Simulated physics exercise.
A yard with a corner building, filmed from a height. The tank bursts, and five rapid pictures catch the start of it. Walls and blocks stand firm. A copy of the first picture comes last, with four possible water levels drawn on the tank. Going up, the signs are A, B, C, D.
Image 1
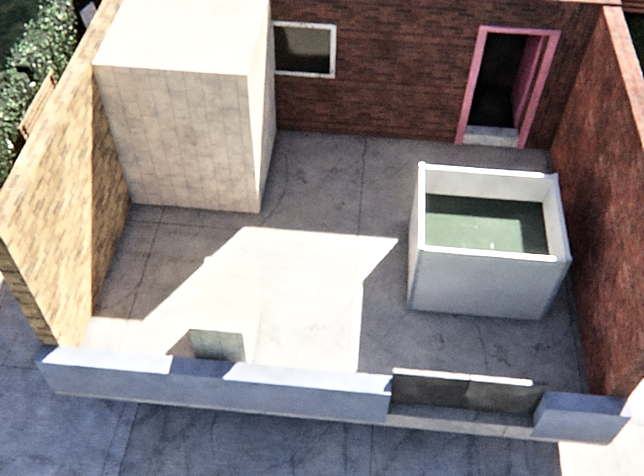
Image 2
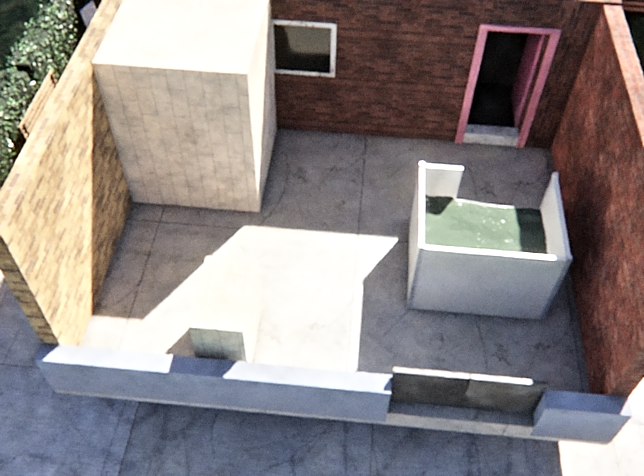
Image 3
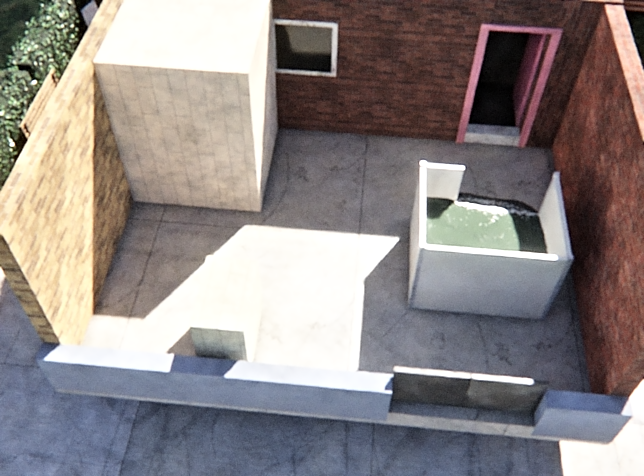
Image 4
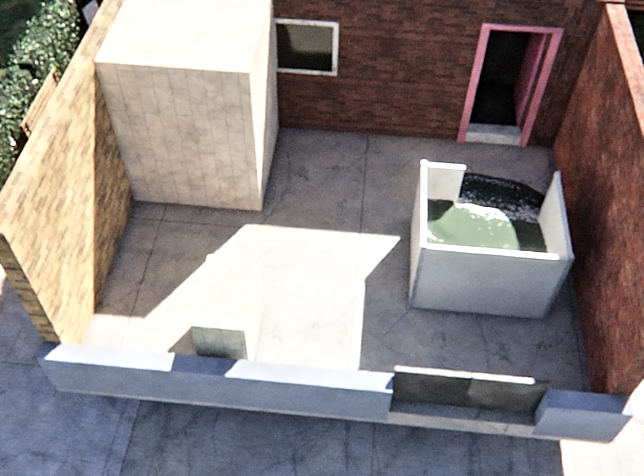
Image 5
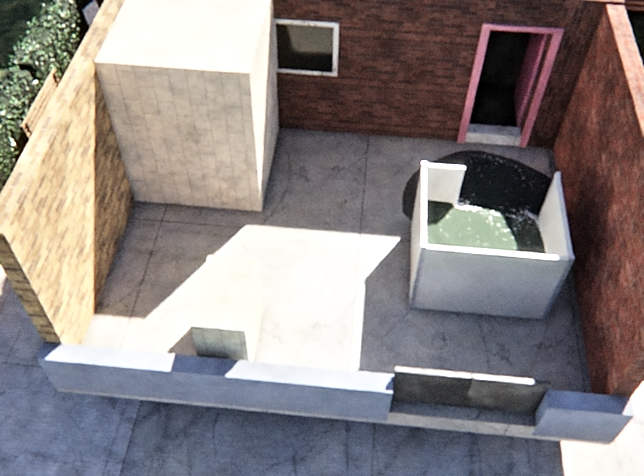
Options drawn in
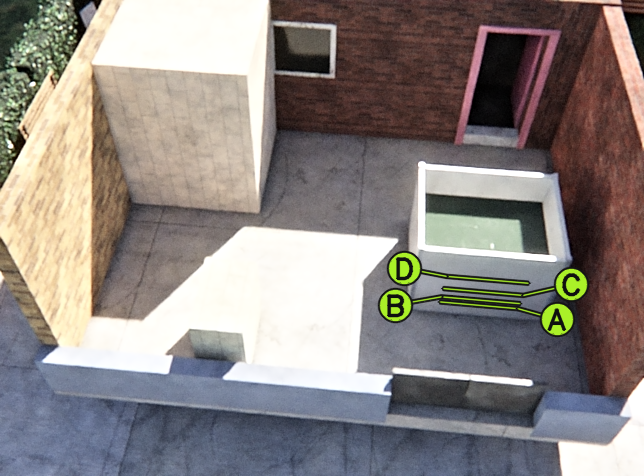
Green water rests in a white, open-topped tank on the right of a paved yard, seen from above by a camera that stays still. A pale block-like building fills the back left corner, a window and a pink doorway are set in the red-brown brick wall, and a low pale wall crosses the front. The tank's back side opens, and the water drops and spreads out behind it as a dark, widening patch.
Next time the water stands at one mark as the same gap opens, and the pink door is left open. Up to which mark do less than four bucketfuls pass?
Choose B.
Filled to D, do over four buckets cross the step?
Yes.
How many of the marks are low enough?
Two of the four.
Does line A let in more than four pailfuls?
No.
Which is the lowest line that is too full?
Line C.
On the marked copy, A at (478, 305); B at (480, 300); C at (483, 291); D at (487, 279); from the bottom up A, B, C, D.
For line A, nothing gets over.
For line B, a splash gets over, under a bucket.
For line C, about 8 bucketfuls get in.
For line D, dozens of bucketfuls pour in.
